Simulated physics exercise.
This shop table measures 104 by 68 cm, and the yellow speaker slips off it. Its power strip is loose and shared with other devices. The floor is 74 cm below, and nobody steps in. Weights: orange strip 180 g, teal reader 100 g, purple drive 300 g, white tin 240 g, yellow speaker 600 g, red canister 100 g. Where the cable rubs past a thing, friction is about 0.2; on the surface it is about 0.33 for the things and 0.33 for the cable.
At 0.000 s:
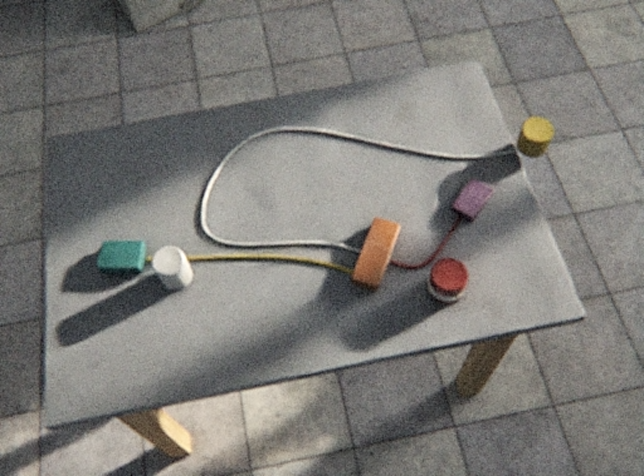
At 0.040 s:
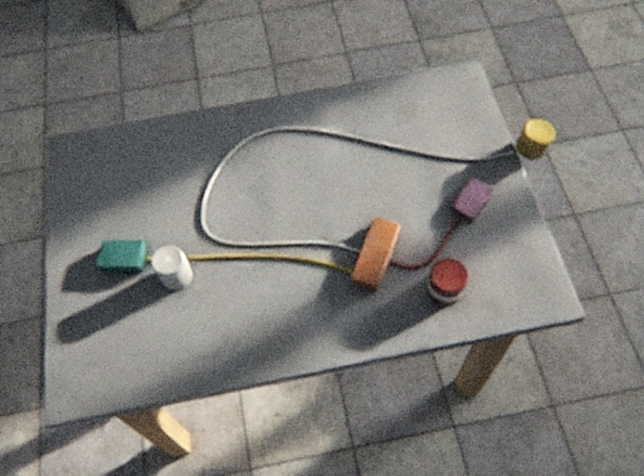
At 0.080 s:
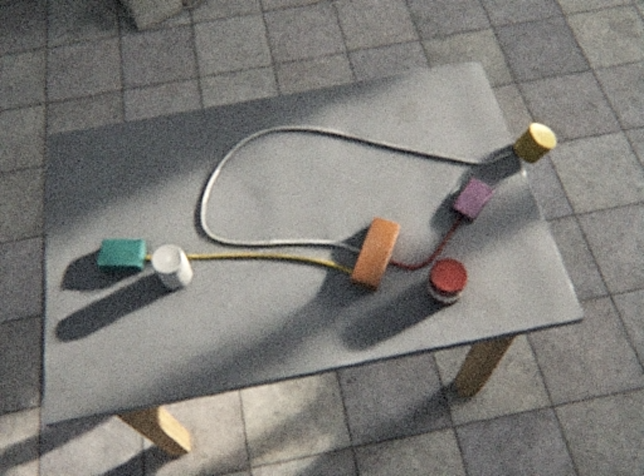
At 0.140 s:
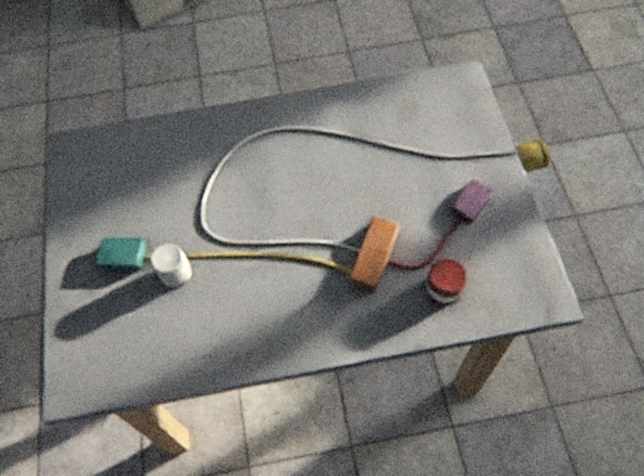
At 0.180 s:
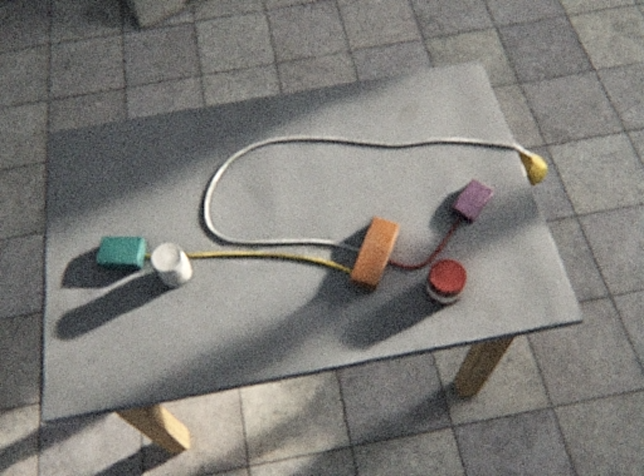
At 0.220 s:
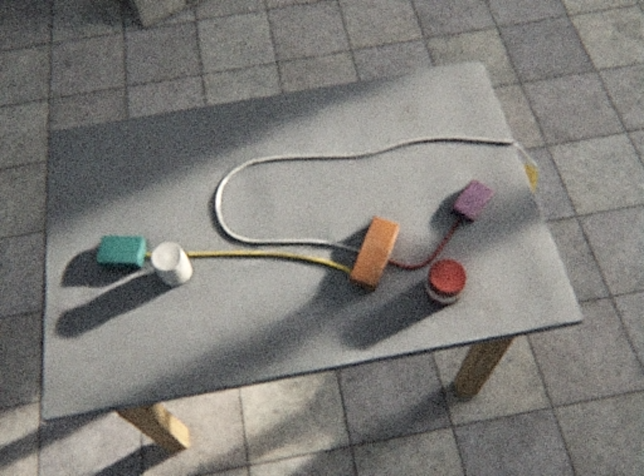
The yellow speaker tips over the table's right edge and drops, dragging the white cable along.
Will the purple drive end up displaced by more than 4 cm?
No, most likely it remains roughly still.
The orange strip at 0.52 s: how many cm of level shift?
It sits roughly 2 cm from where it started, seen from above.
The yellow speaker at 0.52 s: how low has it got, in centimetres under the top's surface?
I'd say close to 70 centimetres below.
After 0.5 s, the strip's end of the white cable at (377, 241); orange strip 2 cm off its start, yellow speaker over the edge.
After 0.8 s, the strip's end of the white cable at (385, 236); orange strip 3 cm off its start, teal reader 3 cm off its start, yellow speaker over the edge.
After 1.1 s, the strip's end of the white cable at (385, 236); orange strip 3 cm off its start at (386, 244), teal reader 3 cm off its start at (132, 248), yellow speaker over the edge.
After 1.4 s, the strip's end of the white cable at (385, 236); orange strip 3 cm off its start, teal reader 3 cm off its start, yellow speaker over the edge.
After 2.6 s, the strip's end of the white cable at (385, 236); purple drive 0 cm off its start at (474, 199), orange strip 3 cm off its start at (386, 244), teal reader 3 cm off its start at (132, 248), yellow speaker over the edge.
